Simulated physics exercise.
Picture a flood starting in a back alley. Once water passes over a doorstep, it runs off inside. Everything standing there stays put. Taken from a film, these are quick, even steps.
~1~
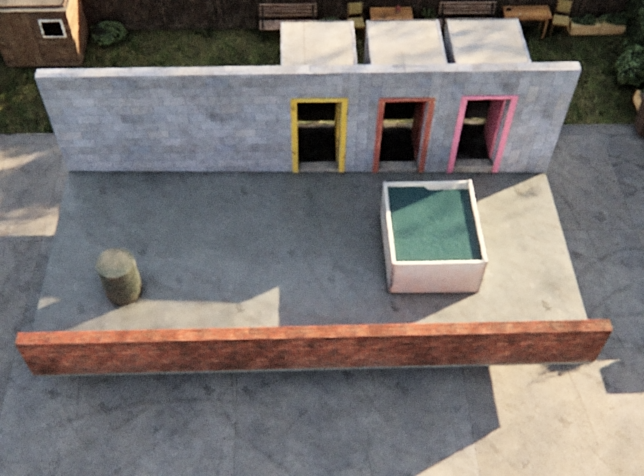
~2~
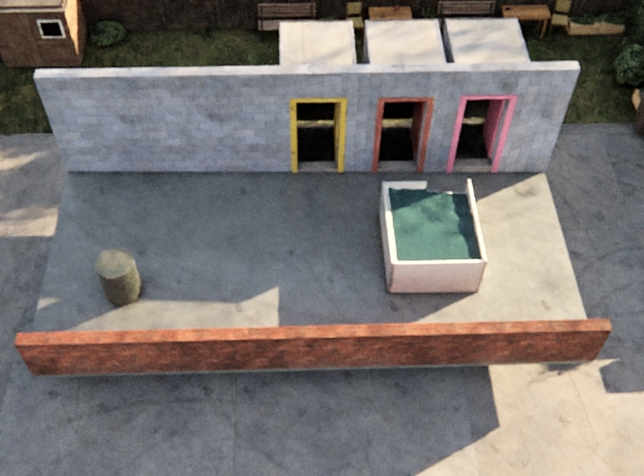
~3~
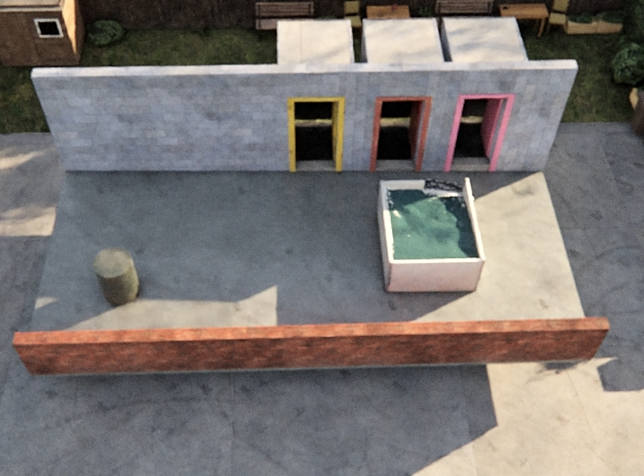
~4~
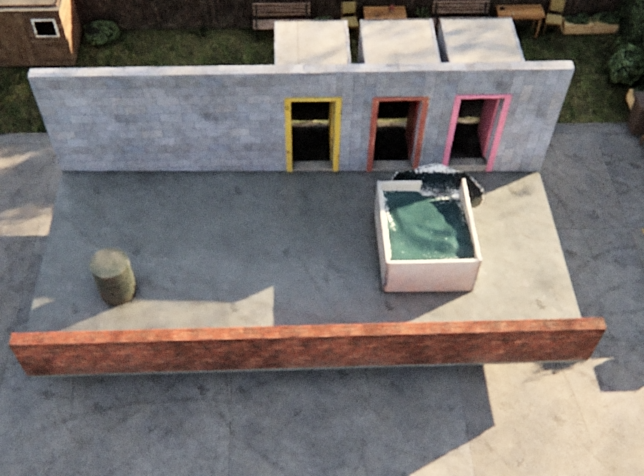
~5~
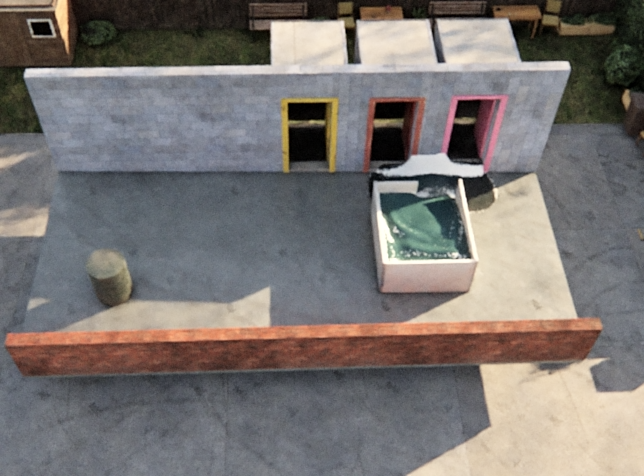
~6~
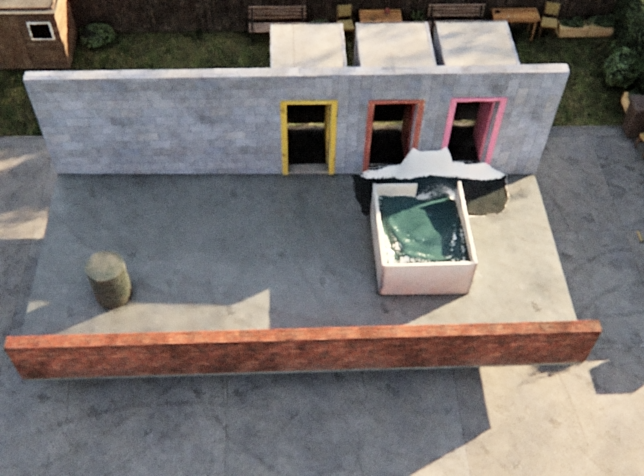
Water pouring out through a gap in the far side of a pale tank, spreading along the wall beneath red and pink doorways.
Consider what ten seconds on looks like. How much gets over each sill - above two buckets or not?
Outcome: The pink door will get more than two buckets. The red door will get more than two buckets. The yellow door will get two buckets at most.
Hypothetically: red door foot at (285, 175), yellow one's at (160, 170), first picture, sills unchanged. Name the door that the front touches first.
It's the pink door.
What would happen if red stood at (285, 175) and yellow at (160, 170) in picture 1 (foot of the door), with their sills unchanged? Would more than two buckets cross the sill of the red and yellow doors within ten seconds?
I'd put the red door as under and the yellow door as under.
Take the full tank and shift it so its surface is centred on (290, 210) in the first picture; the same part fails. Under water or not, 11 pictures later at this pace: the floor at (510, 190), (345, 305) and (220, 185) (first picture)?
My reading is hit by the flood first, missed by the flood next and hit by the flood last.
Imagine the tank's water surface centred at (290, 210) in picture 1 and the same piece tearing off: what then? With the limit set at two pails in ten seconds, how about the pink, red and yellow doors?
Lab note - pink door never reaches it; red door never reaches it; yellow door crosses the line.
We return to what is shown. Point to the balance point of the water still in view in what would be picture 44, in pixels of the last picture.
Roughly (355, 238).
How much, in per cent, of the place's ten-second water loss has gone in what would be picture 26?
Near 55 in a hundred.
A moment on, water covers 10 % of the floor; the pink door far over two buckets in, the red door over two buckets in, the yellow door wet at the sill, nothing in.
Next, water covers 20 % of the floor; the pink door far over two buckets in, the red door far over two buckets in, the yellow door wet at the sill, nothing in.
Then, water covers 40 % of the floor; the pink door far over two buckets in, the red door far over two buckets in, the yellow door wet at the sill, nothing in.
Later, water covers 65 % of the floor; the pink door far over two buckets in, the red door far over two buckets in, the yellow door wet at the sill, nothing in.
In the end, water covers 70 % of the floor; the pink door far over two buckets in, the red door far over two buckets in, the yellow door wet at the sill, nothing in.
